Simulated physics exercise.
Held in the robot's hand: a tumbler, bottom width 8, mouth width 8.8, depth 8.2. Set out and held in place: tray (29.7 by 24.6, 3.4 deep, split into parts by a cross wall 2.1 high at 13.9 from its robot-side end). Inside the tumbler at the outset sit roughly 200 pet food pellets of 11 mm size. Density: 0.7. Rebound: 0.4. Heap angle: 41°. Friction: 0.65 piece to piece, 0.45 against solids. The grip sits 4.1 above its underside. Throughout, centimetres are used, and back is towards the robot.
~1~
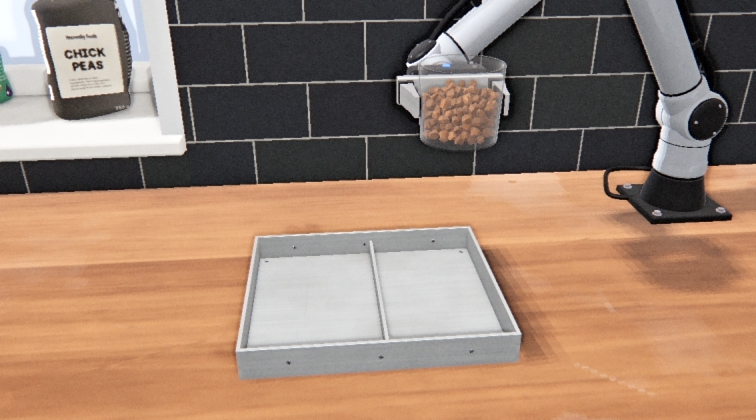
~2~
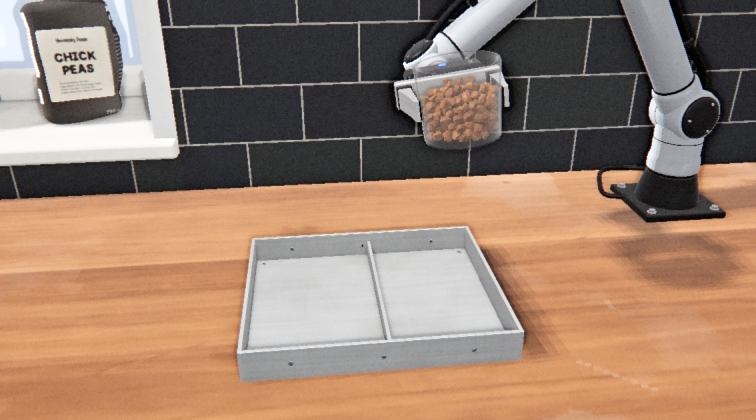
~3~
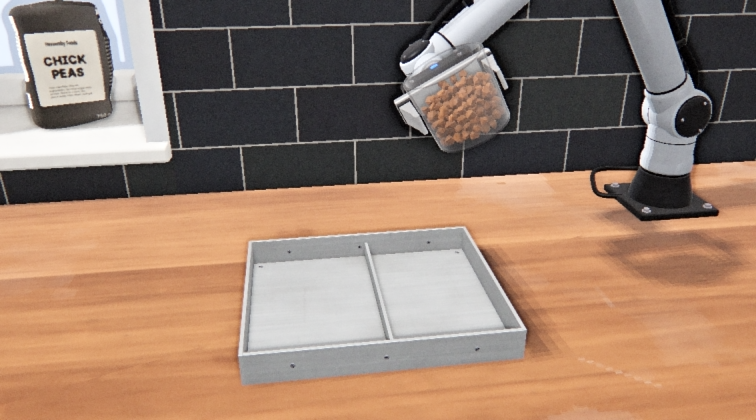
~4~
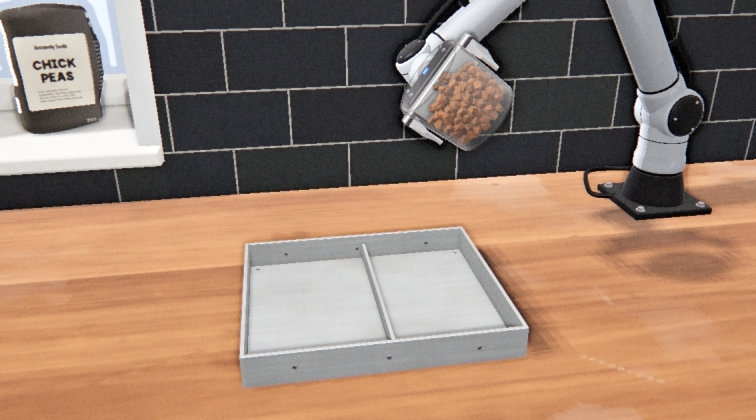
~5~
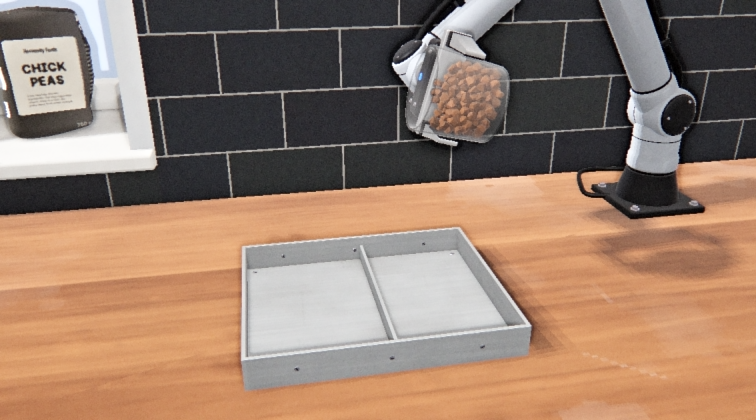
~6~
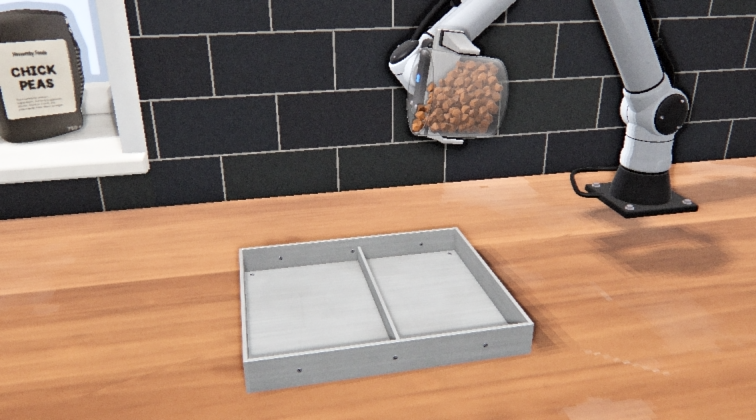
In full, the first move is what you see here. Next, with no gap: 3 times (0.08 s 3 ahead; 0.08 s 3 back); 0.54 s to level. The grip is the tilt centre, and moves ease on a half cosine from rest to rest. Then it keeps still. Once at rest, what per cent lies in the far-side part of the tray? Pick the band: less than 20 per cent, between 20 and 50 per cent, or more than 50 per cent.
The share is more than 50 per cent.
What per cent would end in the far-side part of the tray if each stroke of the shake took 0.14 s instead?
Estimate: Close to 25 percent.
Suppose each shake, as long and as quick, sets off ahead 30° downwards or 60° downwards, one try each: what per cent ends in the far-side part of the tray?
Near 35 and 25 percent respectively.
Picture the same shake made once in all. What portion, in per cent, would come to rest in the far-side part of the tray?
In that case, some 50 per cent.
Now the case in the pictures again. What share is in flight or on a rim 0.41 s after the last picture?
About 20 per cent.
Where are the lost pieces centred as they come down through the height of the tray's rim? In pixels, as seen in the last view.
Close to pixel (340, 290).
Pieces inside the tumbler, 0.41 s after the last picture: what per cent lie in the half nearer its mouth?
Around 55 per cent of it.
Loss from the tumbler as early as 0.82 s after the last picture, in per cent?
About 75 in a hundred parts are out by then.
Then, 0.41 s after the last picture, tilted 82° forward, highest piece 25 above the table; 83 in the far-side part, 74 in the tumbler, 5 in the robot-side part, 40 in flight or on a rim.
Then, 0.82 s after the last picture, tilted 26° forward, highest piece 28 above the table; 130 in the far-side part, 46 in the tumbler, 21 in the robot-side part, 5 on the table or floor.
Then, 1.22 s after the last picture, level, highest piece 26 above the table; 130 in the far-side part, 46 in the tumbler, 21 in the robot-side part, 5 on the table or floor.
Then, 2.27 s after the last picture, level, highest piece 26 above the table; 130 in the far-side part, 46 in the tumbler, 21 in the robot-side part, 5 on the table or floor.
Final count, 130 in the far-side part, 46 in the tumbler, 21 in the robot-side part, 5 on the table or floor. That is 64 % in the far-side part of the tray.
